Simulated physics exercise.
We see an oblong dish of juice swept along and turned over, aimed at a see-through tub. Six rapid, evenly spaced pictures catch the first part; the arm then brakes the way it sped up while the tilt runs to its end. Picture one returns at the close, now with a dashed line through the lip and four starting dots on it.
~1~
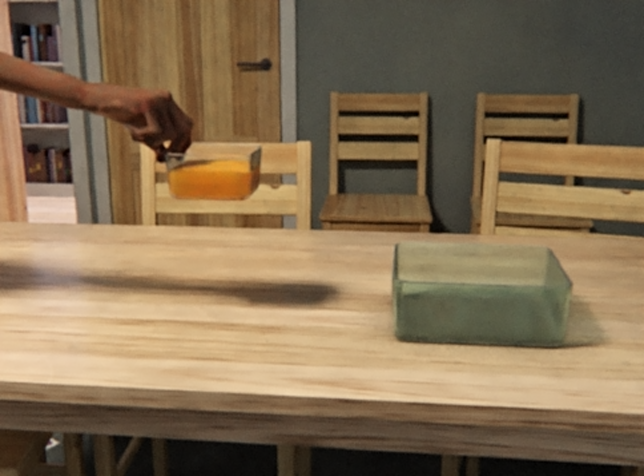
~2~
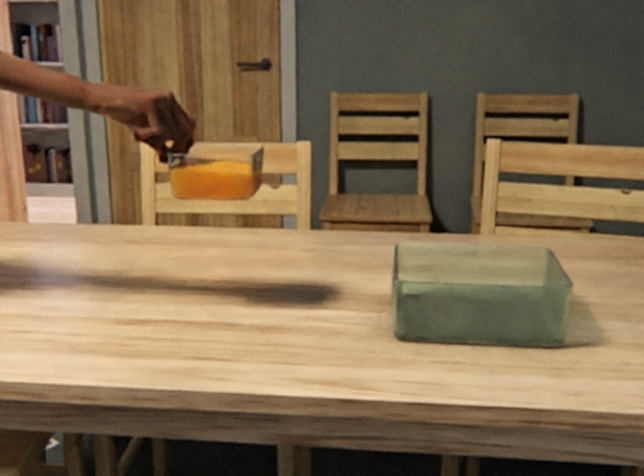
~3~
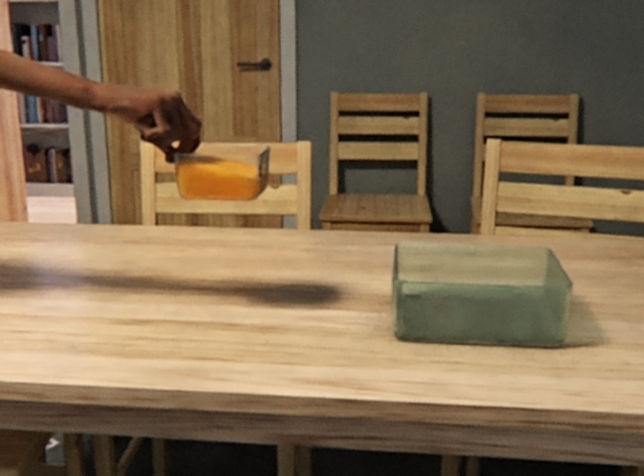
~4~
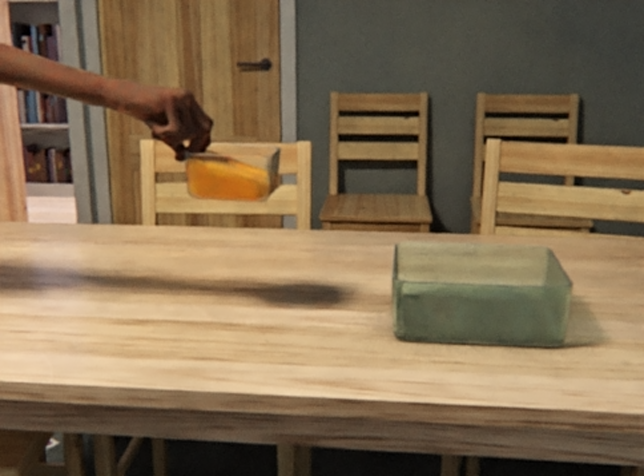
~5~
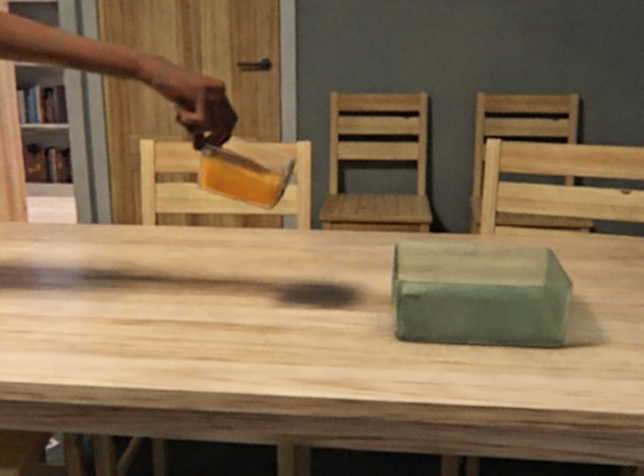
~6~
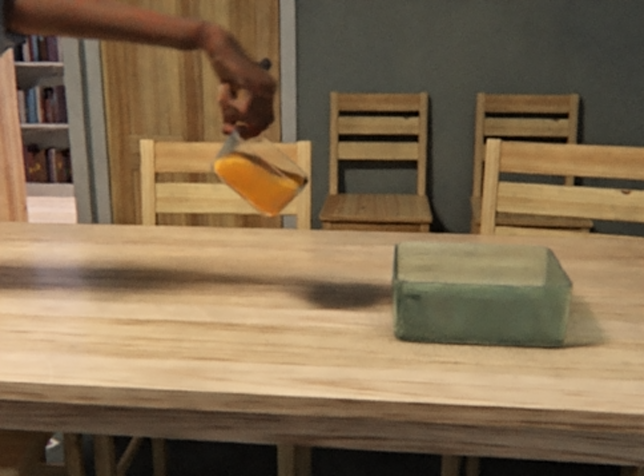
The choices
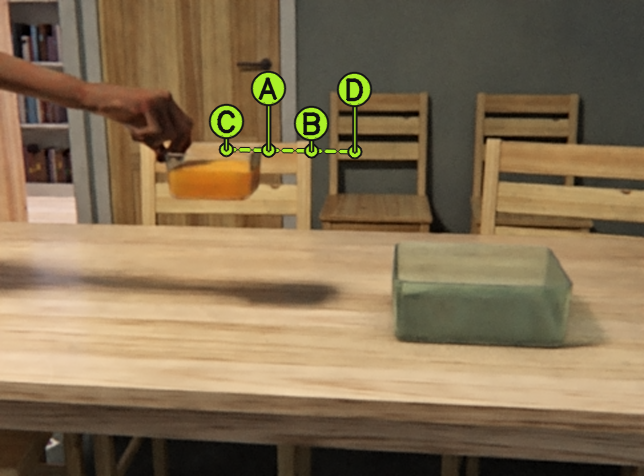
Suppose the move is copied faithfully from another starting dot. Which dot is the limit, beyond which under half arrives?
Use dot B.
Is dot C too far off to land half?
Yes.
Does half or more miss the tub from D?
No, that is safe.
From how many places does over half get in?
Two.
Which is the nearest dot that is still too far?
Dot A.
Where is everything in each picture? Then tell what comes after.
The first frame shows upright, lip at (255, 150); tub from (393, 338) to (564, 345); nothing has left yet.
The second frame shows upright, lip at (257, 150); nothing has left yet.
The third frame shows upright, lip at (264, 150); nothing has left yet.
The fourth frame shows upright, lip at (275, 151); nothing has left yet.
The fifth frame shows tipped about 16°, lip at (291, 162); nothing has left yet.
The sixth frame shows tipped about 40°, lip at (305, 182); nothing has left yet.
On the marked copy, A at (268, 150); B at (311, 151); C at (226, 149); D at (354, 151).
For dot A, about 7 % lands in the tub, 90 % falls short and 3 % goes beside or beyond.
For dot B, about 84 % lands in the tub, 3 % falls short and 12 % goes beside or beyond.
For dot C, about 0 % lands in the tub, 100 % falls short.
For dot D, about 76 % lands in the tub, 2 % falls short and 21 % goes beside or beyond.
